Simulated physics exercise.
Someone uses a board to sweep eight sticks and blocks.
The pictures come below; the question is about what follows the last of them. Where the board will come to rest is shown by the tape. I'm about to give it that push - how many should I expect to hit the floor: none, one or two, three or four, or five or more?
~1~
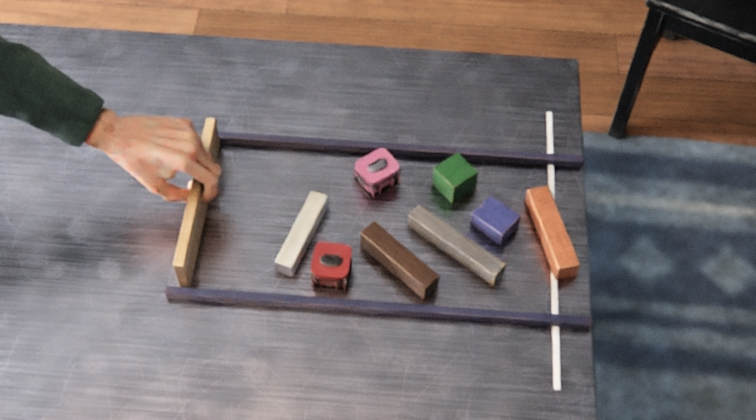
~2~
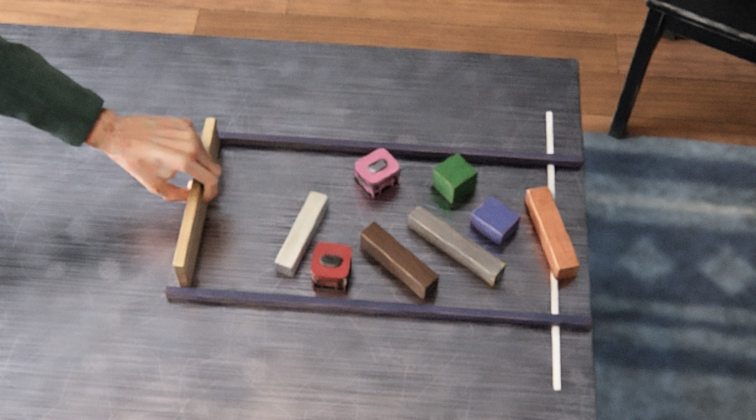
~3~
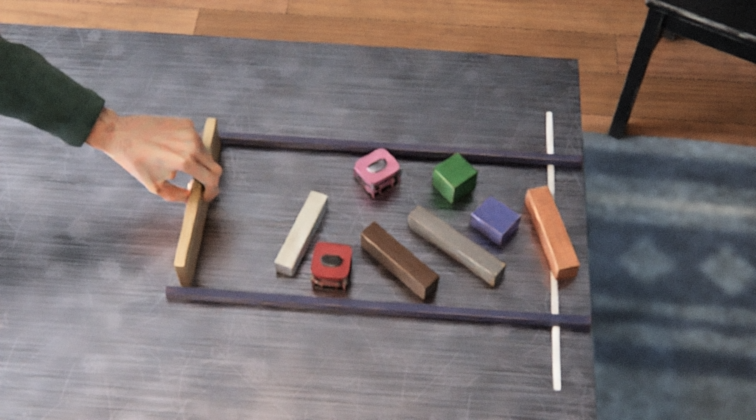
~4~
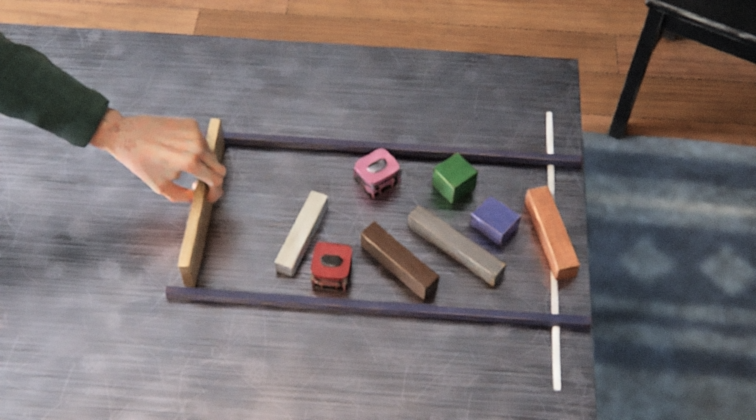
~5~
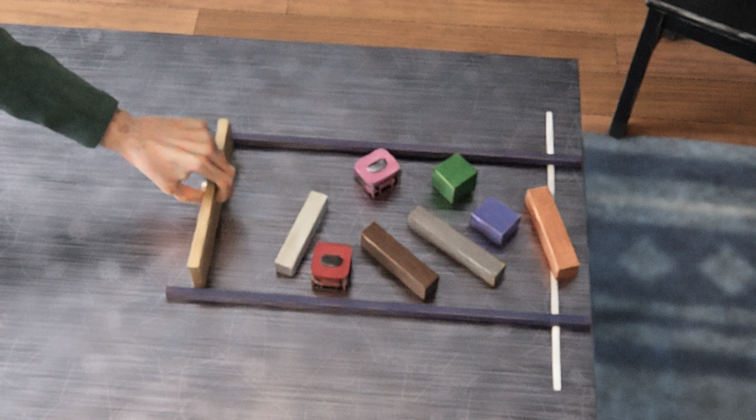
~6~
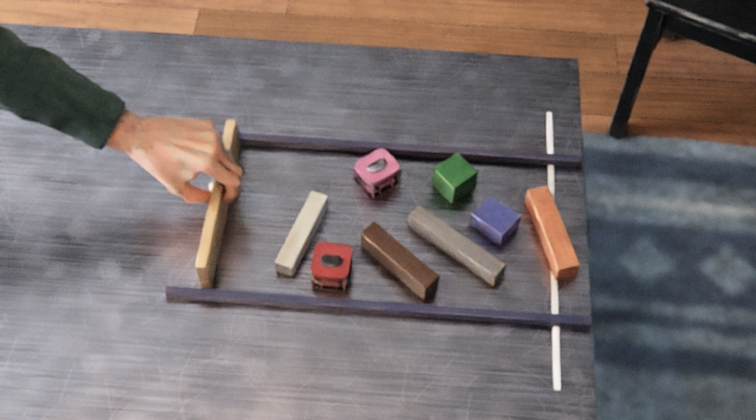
Expect five or more.
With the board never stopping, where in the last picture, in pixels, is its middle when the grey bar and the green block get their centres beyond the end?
The middle is at (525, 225) when it's the grey bar, and at (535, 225) when it's the green block.
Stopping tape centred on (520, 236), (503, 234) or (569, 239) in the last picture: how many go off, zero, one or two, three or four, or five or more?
One to two; just one or two; five or over.
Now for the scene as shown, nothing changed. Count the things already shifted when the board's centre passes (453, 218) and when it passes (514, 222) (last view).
First position 8; second position 8.
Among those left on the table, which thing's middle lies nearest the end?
It is the red case.
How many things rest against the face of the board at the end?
That comes to 2.
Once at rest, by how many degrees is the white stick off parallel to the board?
Close to 0°.
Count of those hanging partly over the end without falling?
It's 2.
Soon after, none off yet; orange bar at rest near (552, 232); blue block at rest near (495, 221); grey bar at rest near (456, 244).
In the end, the number that fall off is five or more; gone, brown bar, green block, grey bar, blue block and orange bar.
